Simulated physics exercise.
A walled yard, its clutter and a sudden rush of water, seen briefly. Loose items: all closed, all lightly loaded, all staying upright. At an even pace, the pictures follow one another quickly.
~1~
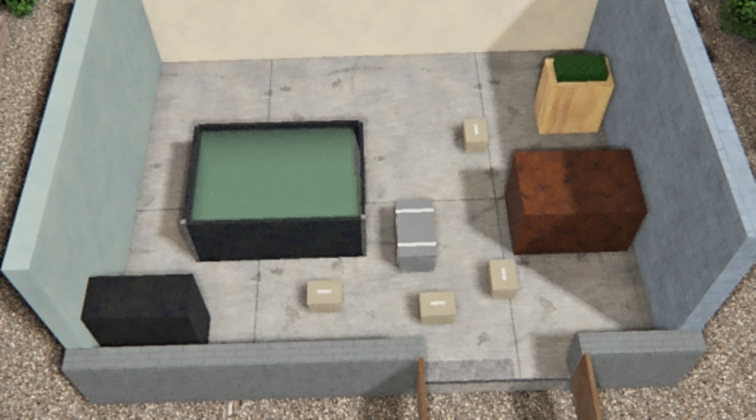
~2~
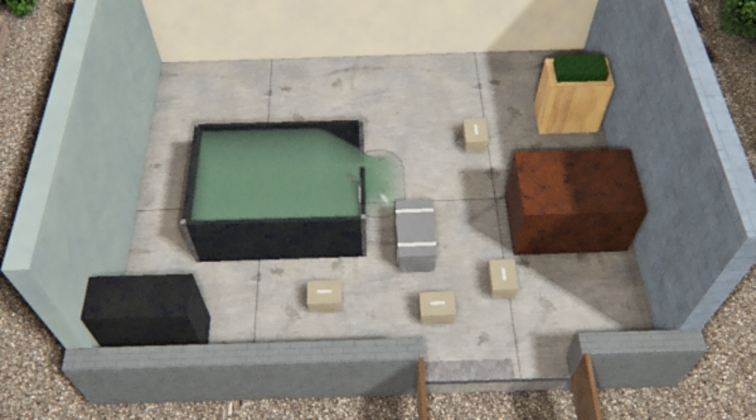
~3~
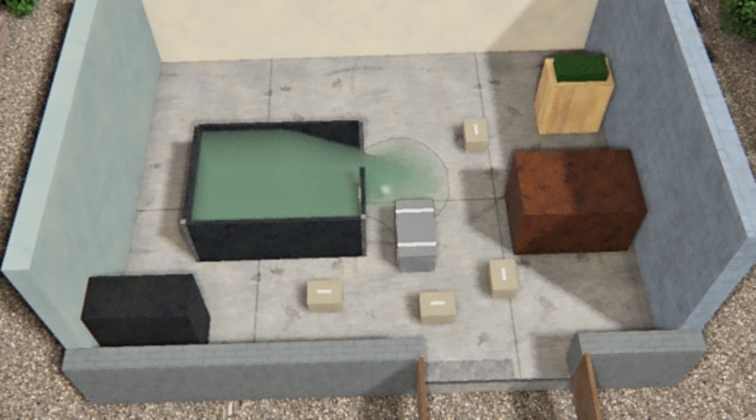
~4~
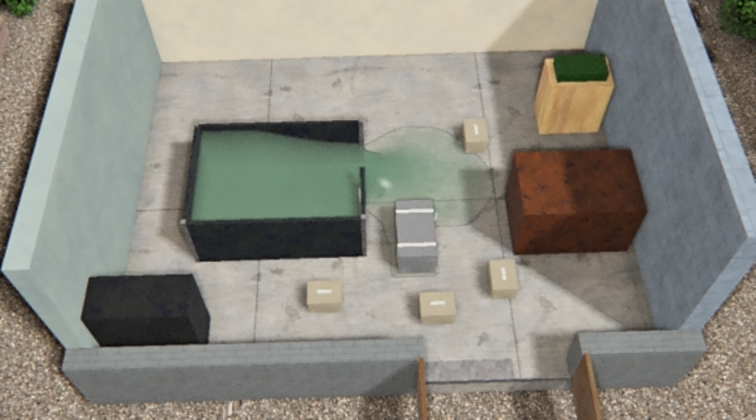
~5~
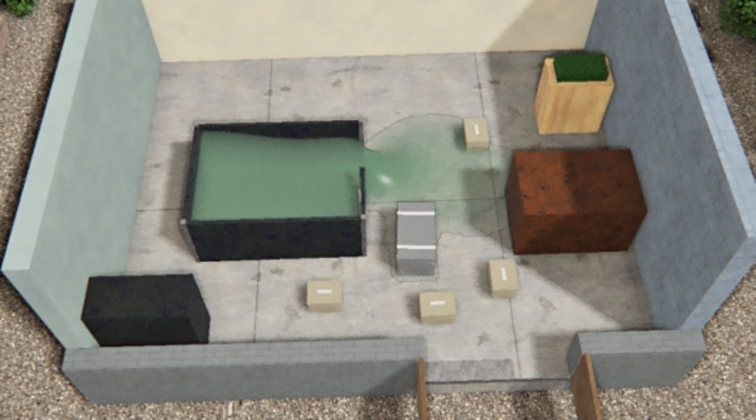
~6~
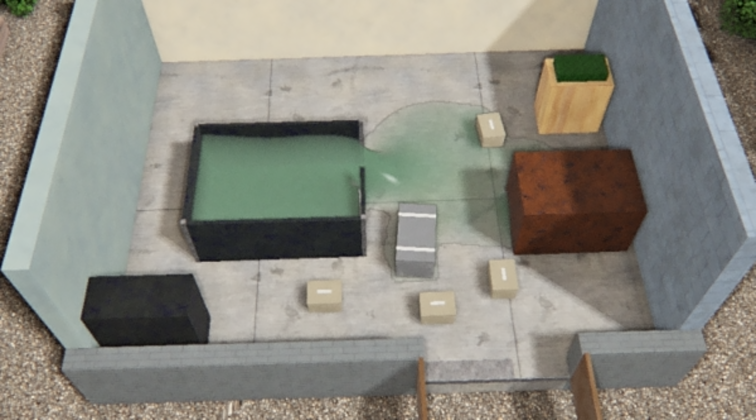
Green water bursts through the right side of a dark, open-topped tank in a walled concrete yard, seen from a high, still viewpoint. A grey trunk with pale bands sits beside the tank, with small tan boxes scattered around, a rusty brown block and a wooden planter at right, and a black block at lower left. The water fans rightward across the floor, nudging the upper tan box slightly right while the trunk barely shifts.
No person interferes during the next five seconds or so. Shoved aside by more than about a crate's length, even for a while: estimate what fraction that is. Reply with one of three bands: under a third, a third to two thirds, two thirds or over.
A third to two thirds.
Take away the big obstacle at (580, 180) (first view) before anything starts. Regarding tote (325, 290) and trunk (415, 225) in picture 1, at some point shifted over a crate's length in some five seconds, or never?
Fell short, fell short.
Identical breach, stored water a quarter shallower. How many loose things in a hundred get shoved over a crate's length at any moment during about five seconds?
My estimate is around 40 percent.
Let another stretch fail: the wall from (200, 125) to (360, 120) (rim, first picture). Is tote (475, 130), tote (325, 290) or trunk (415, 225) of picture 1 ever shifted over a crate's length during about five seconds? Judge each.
Same order as named: Sent that far; sent that far; not sent that far.
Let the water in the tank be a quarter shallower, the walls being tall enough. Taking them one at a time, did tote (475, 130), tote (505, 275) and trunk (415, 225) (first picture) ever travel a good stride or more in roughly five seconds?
The first did it, the next did it, and the last came up short.
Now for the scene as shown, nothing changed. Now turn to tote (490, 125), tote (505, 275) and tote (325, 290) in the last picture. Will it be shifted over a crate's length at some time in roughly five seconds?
In the order given: Covered the distance, covered the distance, fell short.
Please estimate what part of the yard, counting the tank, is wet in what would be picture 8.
Near 35 %.
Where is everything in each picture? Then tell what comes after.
The first picture shows a tote at (476, 130), on the bottom; a trunk at (416, 227) rests on the ground; 0 of 5 have shifted.
The second picture shows a tote at (476, 130), on the bottom; a trunk at (416, 227), on the bottom; 0 of 5 have shifted.
The third picture shows a tote at (476, 130), on the bottom; a trunk at (416, 227), on the bottom; 0 of 5 have shifted.
The fourth picture shows a tote at (476, 130) rests on the ground; a trunk at (416, 228), on the bottom; 0 of 5 have shifted.
The fifth picture shows a tote at (477, 130) rests on the ground; a trunk at (417, 230), on the bottom, close to its start; 0 of 5 have shifted.
The sixth picture shows a tote at (491, 125), on the bottom, close to its start; a trunk at (417, 232) rests on the ground, close to its start; 2 of 5 have shifted.
A moment on, 1 of 5 are well off their spots; 0 afloat.
Next, 2 of 5 are well off their spots; 1 afloat.
Later, 2 of 5 are well off their spots; 1 afloat.
In the end, 2 of 5 are well off their spots, and 2 have been at some point; 1 afloat.
